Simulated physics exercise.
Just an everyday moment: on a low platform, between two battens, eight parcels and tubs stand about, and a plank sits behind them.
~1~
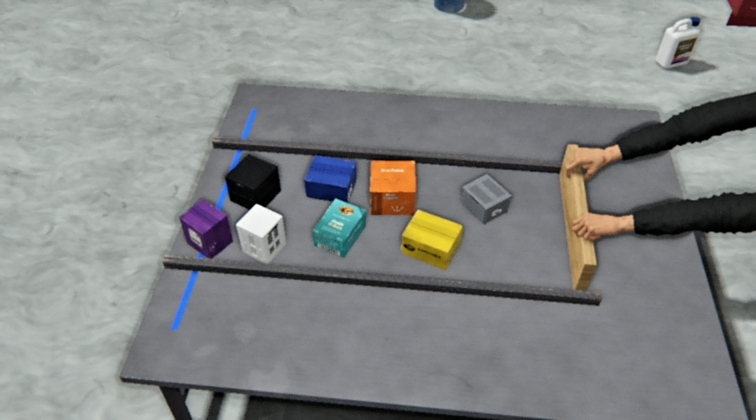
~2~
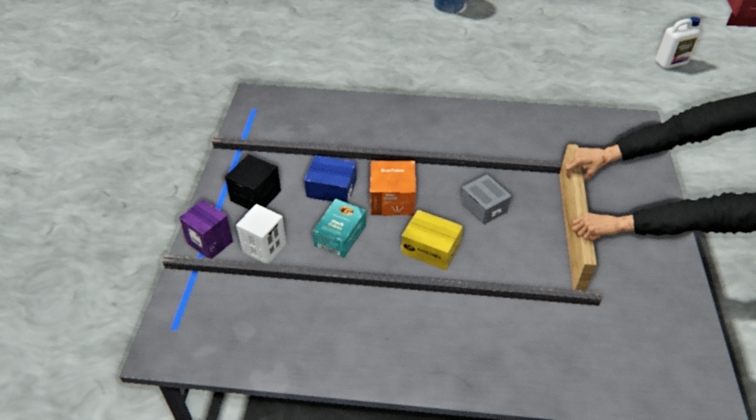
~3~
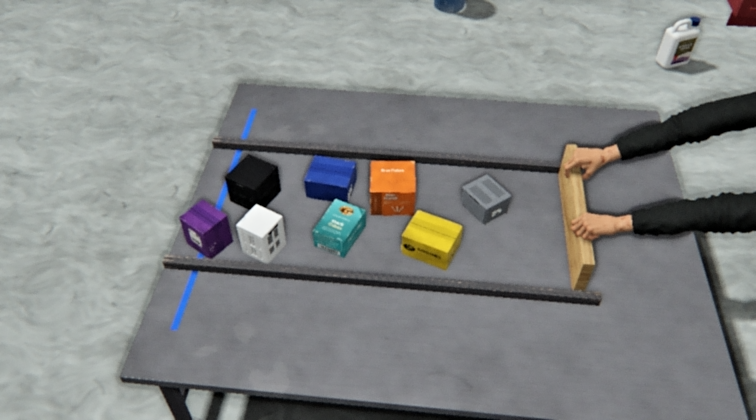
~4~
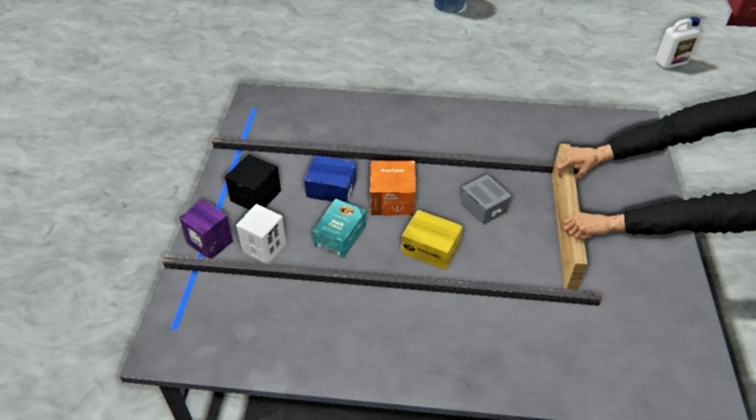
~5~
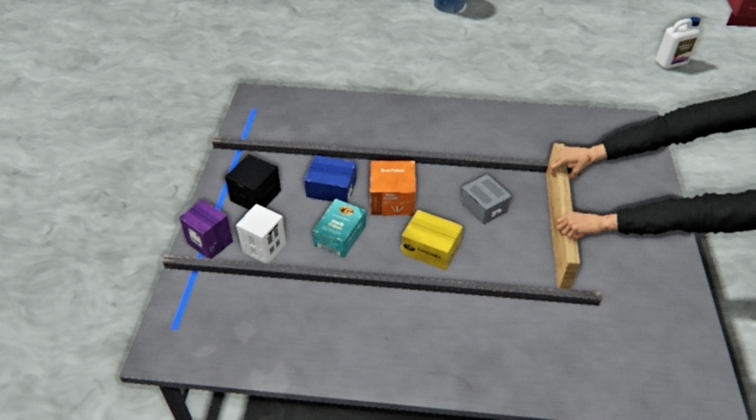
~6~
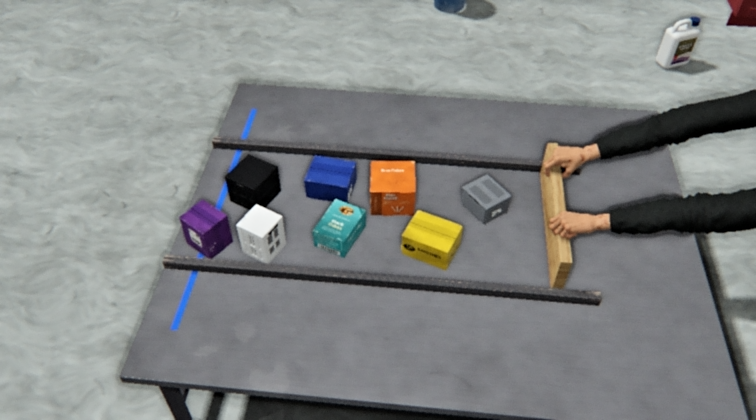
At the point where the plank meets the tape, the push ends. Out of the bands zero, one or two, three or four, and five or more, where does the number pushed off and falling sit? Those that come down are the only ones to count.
The tally of falls will come to five or higher.
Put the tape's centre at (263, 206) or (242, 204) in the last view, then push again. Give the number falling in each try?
The counts: 4 and 6.
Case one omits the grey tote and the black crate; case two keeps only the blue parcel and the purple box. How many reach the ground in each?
The number is 4 for the first case and 4 for the second.
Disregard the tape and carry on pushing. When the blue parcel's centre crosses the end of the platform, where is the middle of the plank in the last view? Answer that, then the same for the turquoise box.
The blue parcel gives roughly (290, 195), the turquoise box roughly (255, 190).
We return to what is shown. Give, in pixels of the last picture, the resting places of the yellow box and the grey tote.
In the last picture they sit at about (182, 226) and about (212, 170).
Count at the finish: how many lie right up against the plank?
The number is 2.
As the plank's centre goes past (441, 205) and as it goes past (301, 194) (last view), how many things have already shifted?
At the first spot 3, then 8.
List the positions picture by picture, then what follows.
In the first frame, purple box (207, 230); black crate (254, 184); white crate (262, 235); plank (576, 215); tape (220, 203).
In the second frame, black crate (254, 184); orange box (392, 188).
In the third frame, white crate (262, 235); blue parcel (331, 180).
In the fourth frame, purple box (207, 230); yellow box (432, 240).
In the fifth frame, black crate (254, 184); grey tote (485, 200).
In the sixth frame, purple box (207, 230); black crate (254, 184); white crate (262, 235); plank (555, 213); tape (220, 203).
Soon after, none off yet; purple box at rest near (207, 230); black crate at rest near (254, 184); white crate at rest near (262, 235).
At rest, the number that fall off is five or more; fallen, orange box, turquoise box, blue parcel, white crate, black crate and purple box.
